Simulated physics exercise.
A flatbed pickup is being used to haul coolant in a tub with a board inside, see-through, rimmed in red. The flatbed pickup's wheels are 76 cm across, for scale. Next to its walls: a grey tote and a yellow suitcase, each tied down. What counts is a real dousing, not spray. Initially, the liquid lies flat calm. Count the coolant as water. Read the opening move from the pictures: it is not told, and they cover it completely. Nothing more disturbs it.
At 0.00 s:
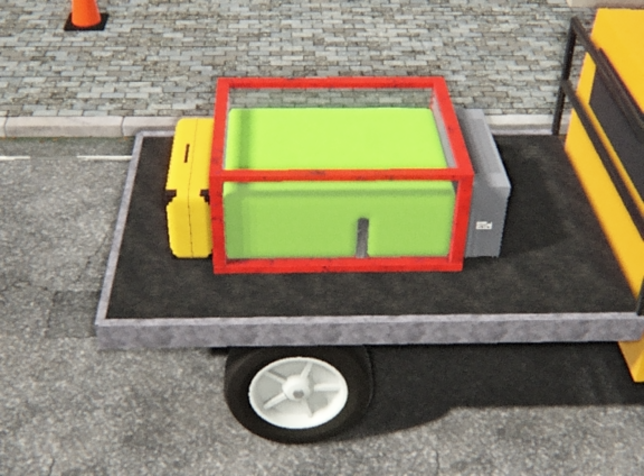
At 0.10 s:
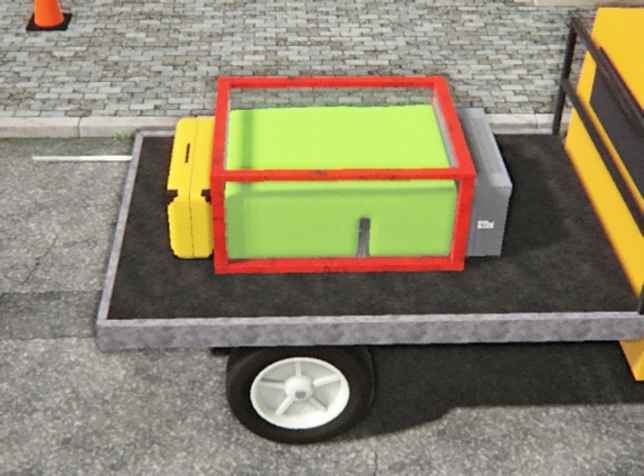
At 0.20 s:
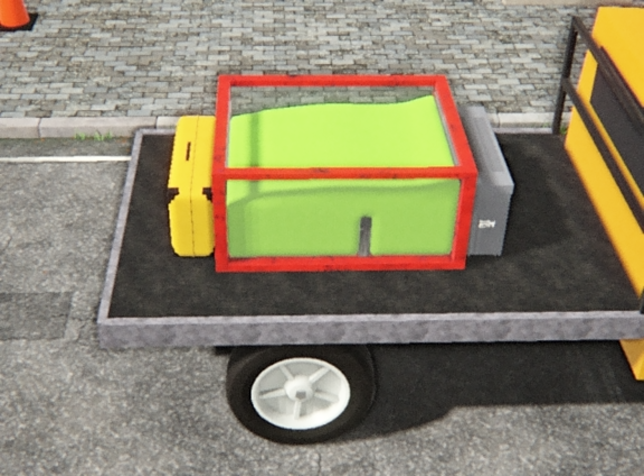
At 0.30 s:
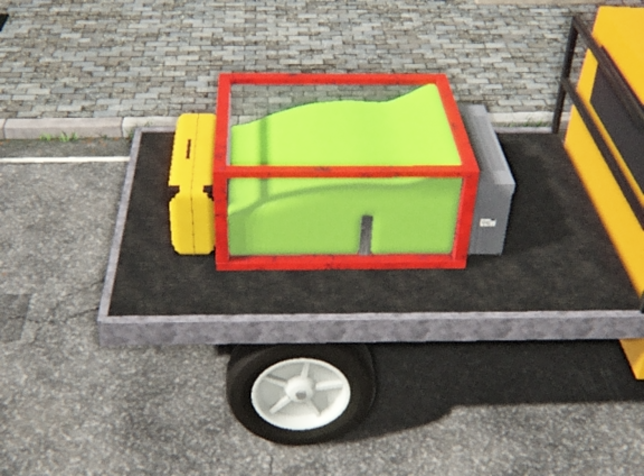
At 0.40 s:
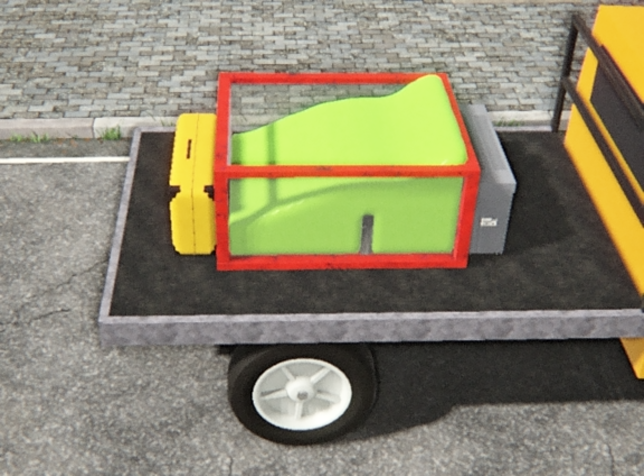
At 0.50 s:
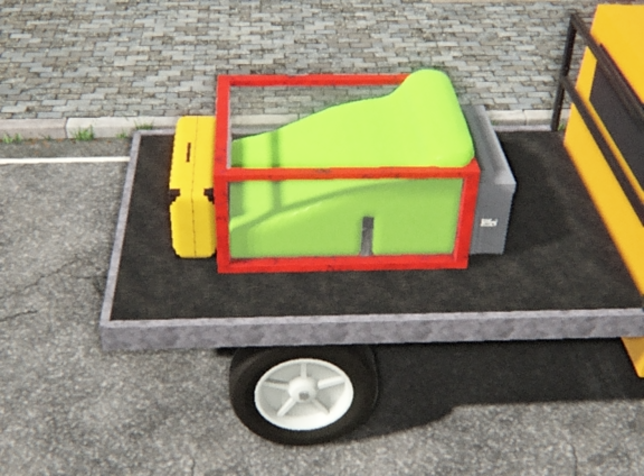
We see a flatbed truck roll right past an orange cone, carrying a red-rimmed clear tub of green liquid between a yellow suitcase and a grey tote; the level liquid then surges right, climbing high at that end while sinking at the left.
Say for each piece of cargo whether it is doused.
Looking at each: The grey tote is hit by the liquid, and the yellow suitcase is not hit.
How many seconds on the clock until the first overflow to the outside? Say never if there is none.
Looks like it happens close to 0.7 s in.
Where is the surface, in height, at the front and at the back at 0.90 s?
Around 46 cm toward the front, with 36 cm behind.
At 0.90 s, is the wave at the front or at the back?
Forward end.
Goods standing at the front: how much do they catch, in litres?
I'd guess close to 7 litres land there.
After 0.90 s it stands 35 cm high behind and 45 cm in front; 2 per cent has gone over the front.
After 1.30 s it stands 46 cm high behind and 30 cm in front; 3 per cent has gone over the front.
After 1.80 s it stands 36 cm high behind and 32 cm in front; 3 per cent has gone over the front.
After 3.48 s 3 per cent has gone over the front; the grey tote has caught 7 litres and the yellow suitcase nothing.
